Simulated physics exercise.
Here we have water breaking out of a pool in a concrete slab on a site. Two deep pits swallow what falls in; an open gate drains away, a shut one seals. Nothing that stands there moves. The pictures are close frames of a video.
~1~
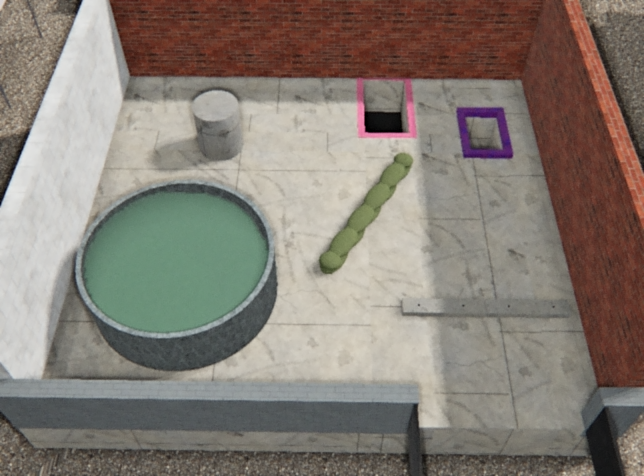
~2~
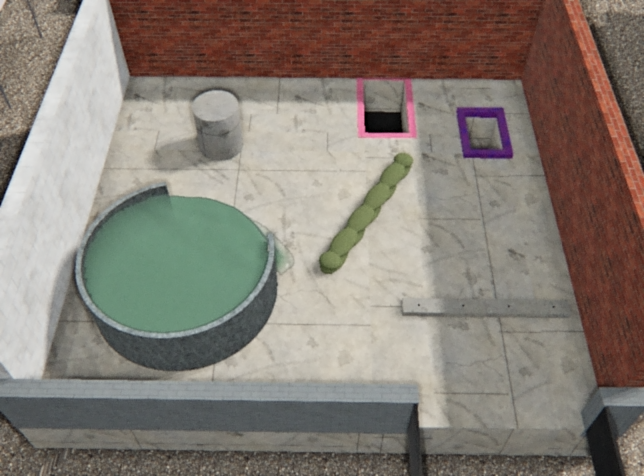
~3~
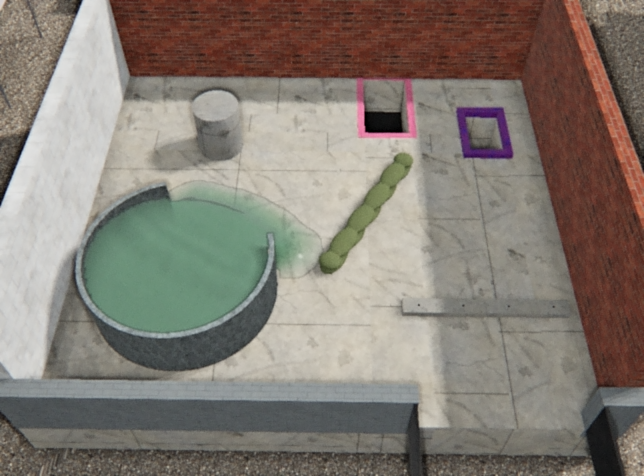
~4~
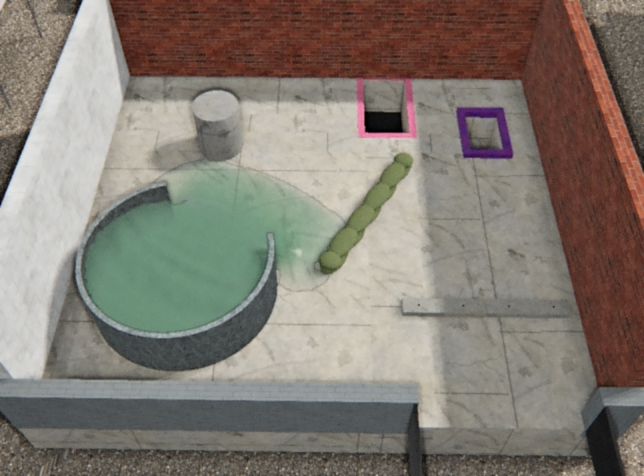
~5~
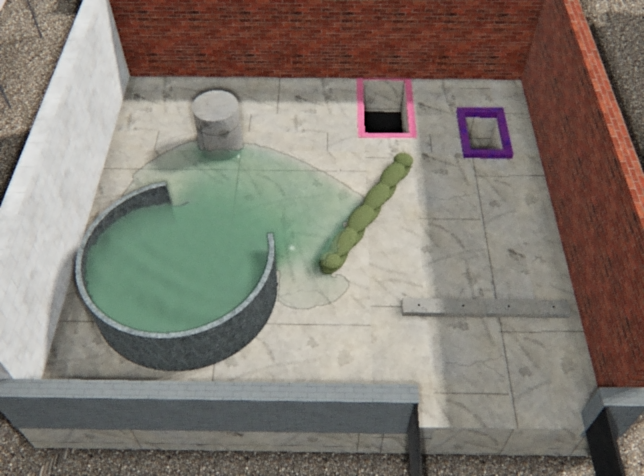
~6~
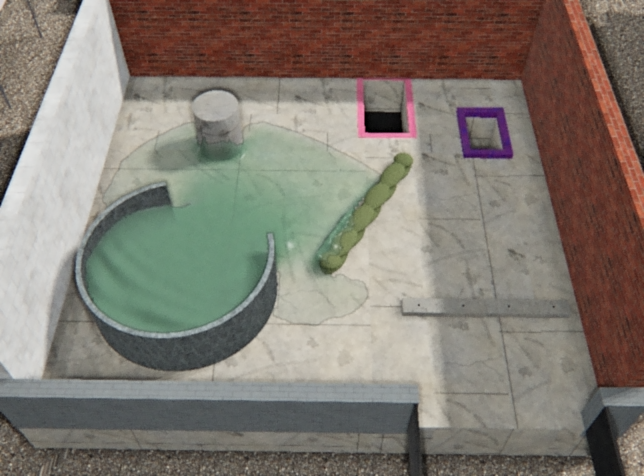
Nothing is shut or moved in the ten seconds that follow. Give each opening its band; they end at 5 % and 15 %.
One by one: The gate takes less than 5 %; the purple pit takes less than 5 %; the pink pit takes more than 15 %.
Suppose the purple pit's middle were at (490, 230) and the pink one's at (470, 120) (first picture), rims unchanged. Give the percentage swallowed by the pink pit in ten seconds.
In per cent: Pink 40.
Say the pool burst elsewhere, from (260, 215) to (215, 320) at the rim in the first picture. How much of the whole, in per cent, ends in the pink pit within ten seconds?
Parts in a hundred: Pink 15.
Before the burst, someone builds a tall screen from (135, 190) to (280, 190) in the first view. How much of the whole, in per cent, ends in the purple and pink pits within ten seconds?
Roughly, in per cent: Purple 2, pink 35.
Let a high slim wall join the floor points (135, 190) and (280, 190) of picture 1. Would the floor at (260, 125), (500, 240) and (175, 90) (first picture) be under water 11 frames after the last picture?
As listed: Not flooded, covered, not flooded.
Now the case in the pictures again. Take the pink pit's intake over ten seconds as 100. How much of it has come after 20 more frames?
About 55 per cent.
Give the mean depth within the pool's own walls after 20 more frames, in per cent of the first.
Close to 26 %.
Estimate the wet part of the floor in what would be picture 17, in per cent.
Close to 40 %.
A moment on, water covers 35 % of the floor; the gate 0 %, the purple pit 0 %, the pink pit 2 %.
Next, water covers 40 % of the floor; the gate 0 %, the purple pit 0 %, the pink pit 14 %.
Then, water covers 50 % of the floor; the gate 0 %, the purple pit 0 %, the pink pit 31 %.
Later, water covers 60 % of the floor; the gate 0 %, the purple pit 0 %, the pink pit 47 %.
In the end, water covers 65 % of the floor; the gate 0 %, the purple pit 0 %, the pink pit 58 %.
